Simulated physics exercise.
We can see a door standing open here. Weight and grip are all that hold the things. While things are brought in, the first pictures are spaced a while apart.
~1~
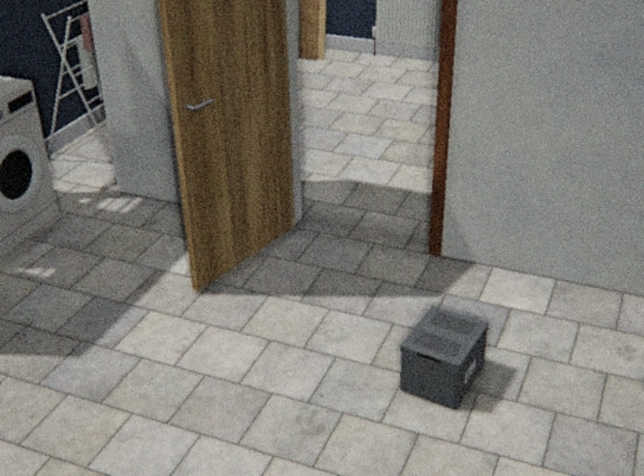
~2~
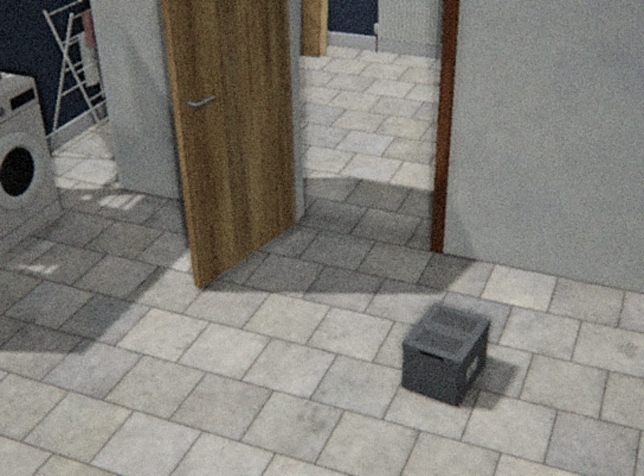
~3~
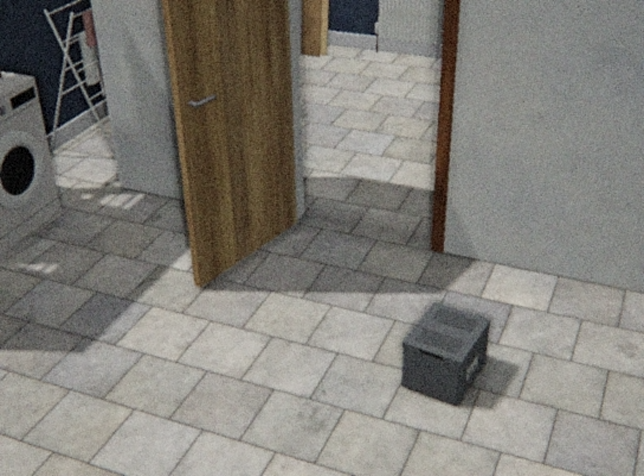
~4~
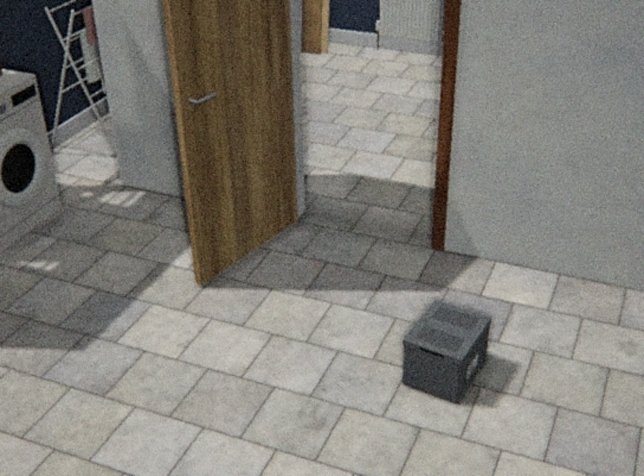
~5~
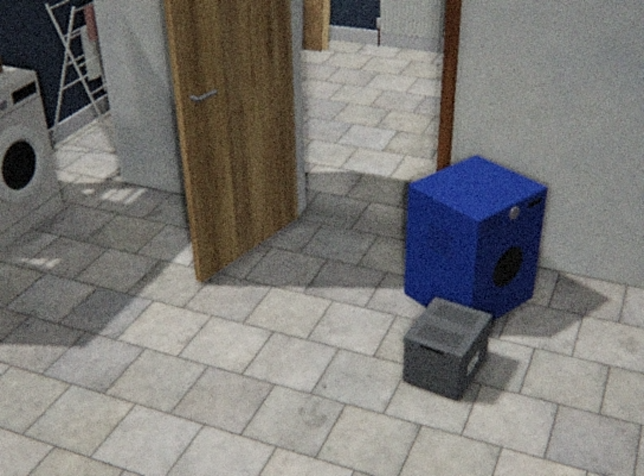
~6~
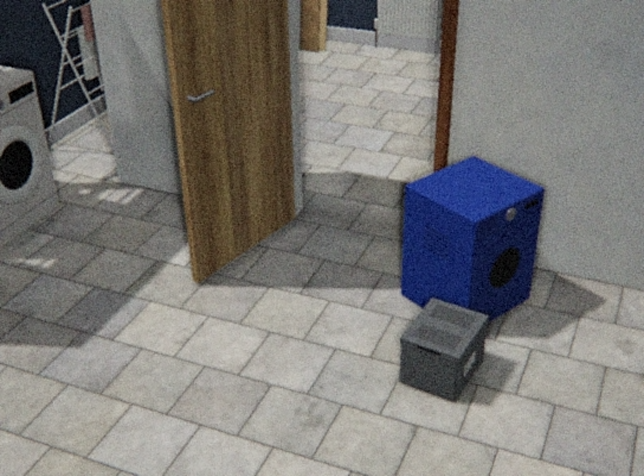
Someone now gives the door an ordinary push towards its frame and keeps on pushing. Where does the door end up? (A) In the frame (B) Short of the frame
Answer: A.
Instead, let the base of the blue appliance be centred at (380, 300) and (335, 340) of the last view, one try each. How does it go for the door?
On the first try the door is obstructed, and on the second it finishes its swing.
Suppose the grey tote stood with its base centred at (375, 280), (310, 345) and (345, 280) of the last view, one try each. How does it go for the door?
First try: It gets stuck; second try: It closes fully; third try: It gets stuck.
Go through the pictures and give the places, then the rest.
The first frame shows door wide open and still; grey tote (444, 357).
The second frame shows door wide open and still; grey tote (445, 354).
The third frame shows door wide open and still; grey tote (446, 354).
The fourth frame shows door wide open and still; grey tote (446, 352).
The fifth frame shows door wide open and still; grey tote (447, 349).
The sixth frame shows door wide open and still; blue appliance (470, 244); grey tote (443, 350).
Then, 0.50 s later than the last frame, door 82° open.
Then, 0.90 s later than the last frame, door 44° open.
Then, 1.20 s later than the last frame, door 11° open.
When it is over, door 0° open; both as before. End places, in pixels of the last picture, blue appliance near (470, 244).
